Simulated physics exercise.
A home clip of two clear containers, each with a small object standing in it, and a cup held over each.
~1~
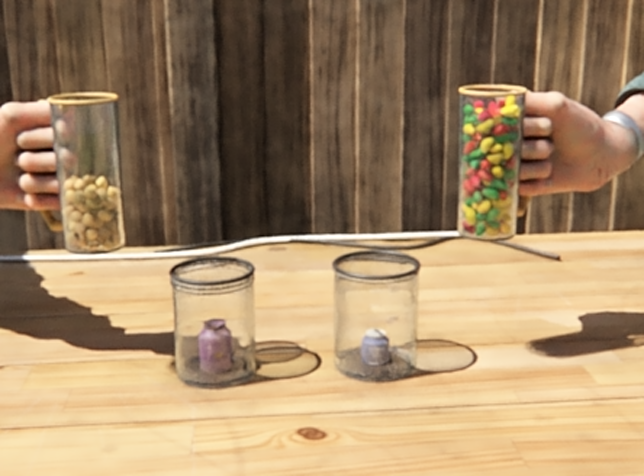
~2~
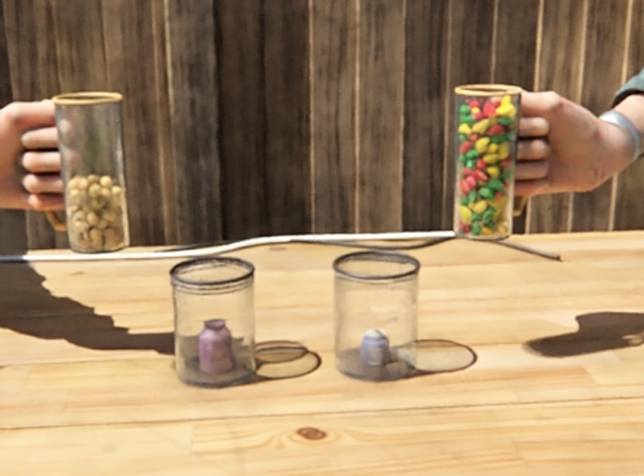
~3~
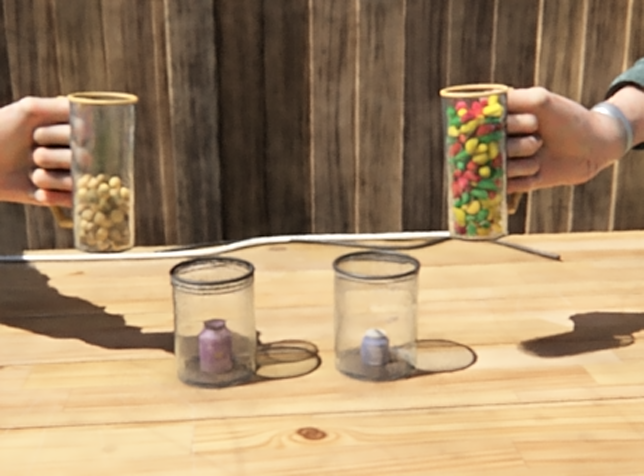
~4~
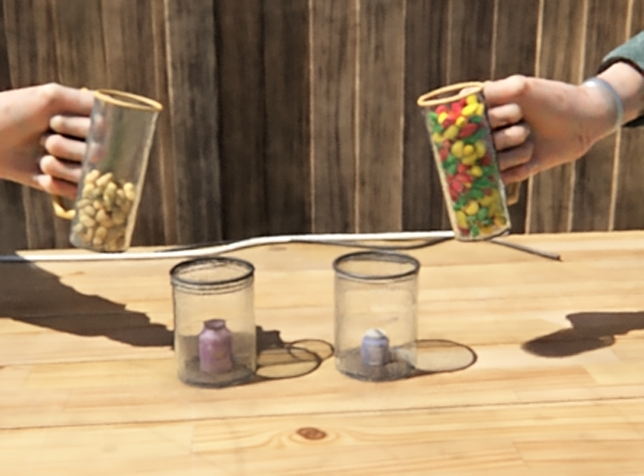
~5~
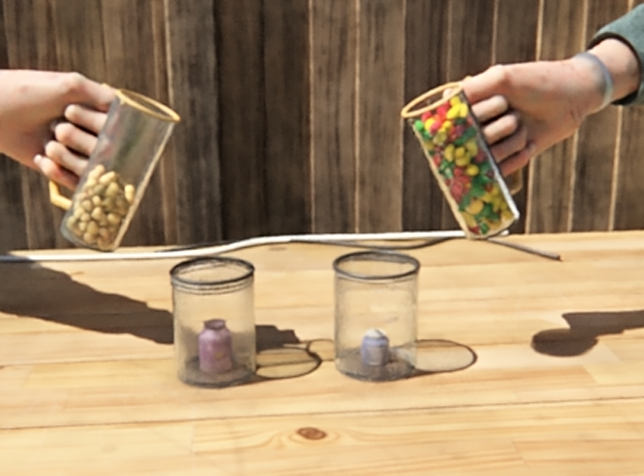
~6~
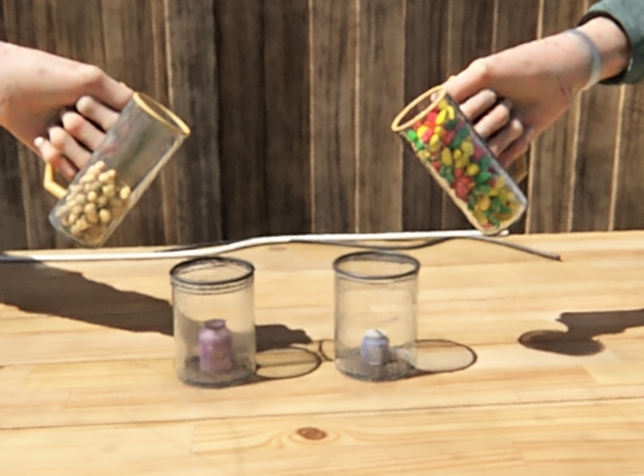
Two hands holding clear cups, the left partly filled with chickpeas and the right with colourful jelly beans, move slightly inward and steadily tilt the cups toward each other above two clear containers, each with a small bottle inside.
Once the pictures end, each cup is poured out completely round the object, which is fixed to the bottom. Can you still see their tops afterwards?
Left thing remains in view above the fill, right thing is covered over.
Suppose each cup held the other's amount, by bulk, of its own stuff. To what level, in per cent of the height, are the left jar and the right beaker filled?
Some 70 per cent left and 40 right.
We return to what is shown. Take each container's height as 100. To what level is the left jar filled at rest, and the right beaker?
Left: 45 %. Right: 65 %.
Then, 0.63 s after the last picture, left jar empty, all of its cupful still in the cup; right beaker nearly empty, nearly all of its cupful still in the cup.
Then, 1.18 s after the last picture, left jar nearly empty, most of its cupful still in the cup; right beaker nearly empty, most of its cupful still in the cup.
Then, 1.65 s after the last picture, left jar a quarter full, none of its cupful still in the cup; right beaker half full, none of its cupful still in the cup.
At rest, left jar half full (surface near (215, 324)), nothing beside it; right beaker two thirds full (surface near (376, 301)), nothing beside it; the left thing is still showing; the right thing is covered.
